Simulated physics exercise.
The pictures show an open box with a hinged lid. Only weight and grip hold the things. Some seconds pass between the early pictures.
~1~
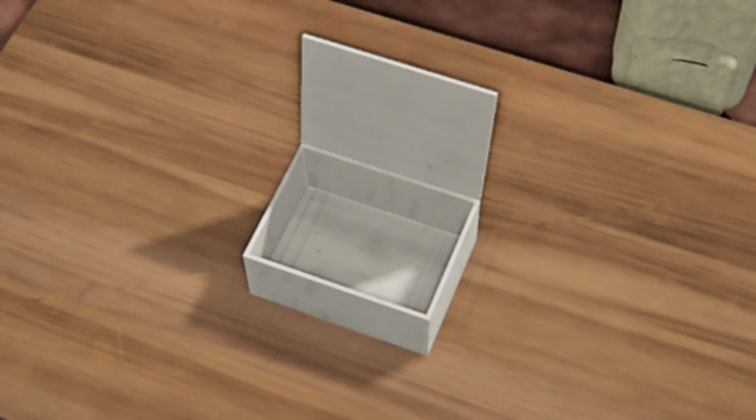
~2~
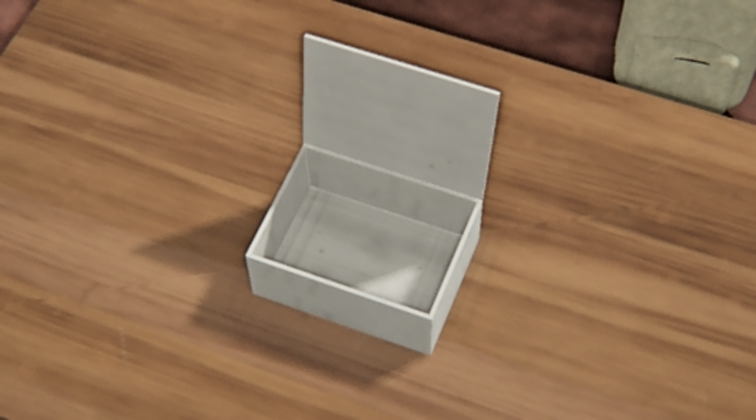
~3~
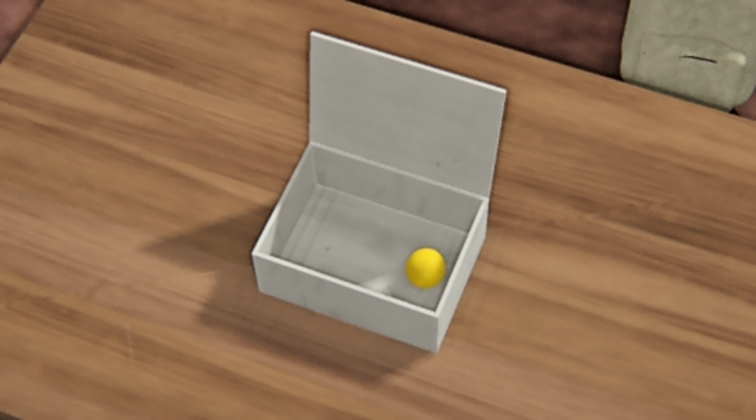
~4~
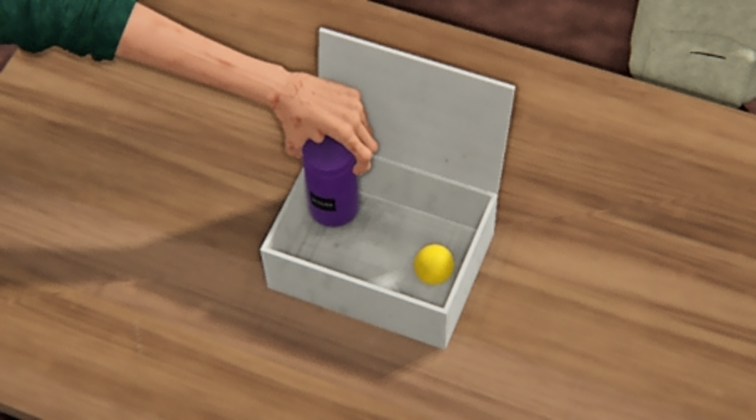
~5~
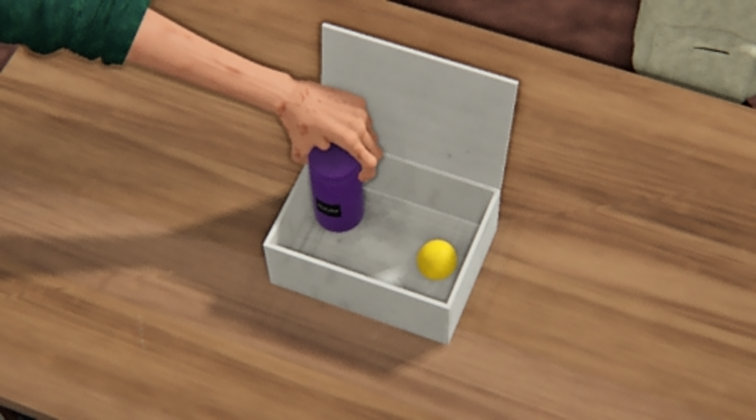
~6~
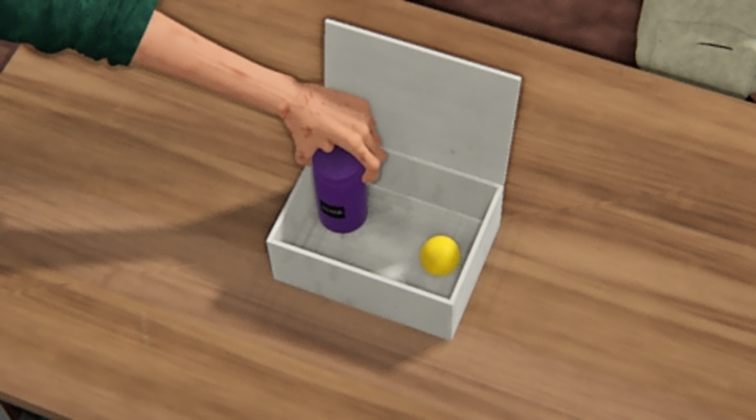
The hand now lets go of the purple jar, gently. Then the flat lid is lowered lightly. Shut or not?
Outcome: The lid is held up.
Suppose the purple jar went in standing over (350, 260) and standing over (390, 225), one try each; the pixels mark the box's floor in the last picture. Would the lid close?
First try: It will not close; second try: It is held up.
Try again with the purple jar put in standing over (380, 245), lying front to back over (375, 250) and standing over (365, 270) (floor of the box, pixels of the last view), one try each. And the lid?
In the first case it is held up; in the second case it shuts flat; in the third case it will not close.
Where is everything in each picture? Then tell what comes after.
The last thing is not in view yet, in the first picture.
The last thing is not in view yet, in the second picture.
The last thing is not in view yet; yellow lemon (425, 268), in the third picture.
Still above its spot; purple jar (331, 178); yellow lemon (434, 265), in the fourth picture.
Still above its spot; purple jar (337, 184); yellow lemon (437, 260), in the fifth picture.
In place under the hand; purple jar (341, 186); yellow lemon (440, 256), in the sixth picture.
Then, 1.10 s past the last view, lid starting down.
Then, 1.40 s past the last view, lid 77° above the rim.
Then, 1.50 s past the last view, lid 69° above the rim.
Then, 1.70 s past the last view, lid 54° above the rim.
Finally, lid 51° above the rim; both still in place. Final places as the last picture's camera would see them, purple jar near (339, 190).
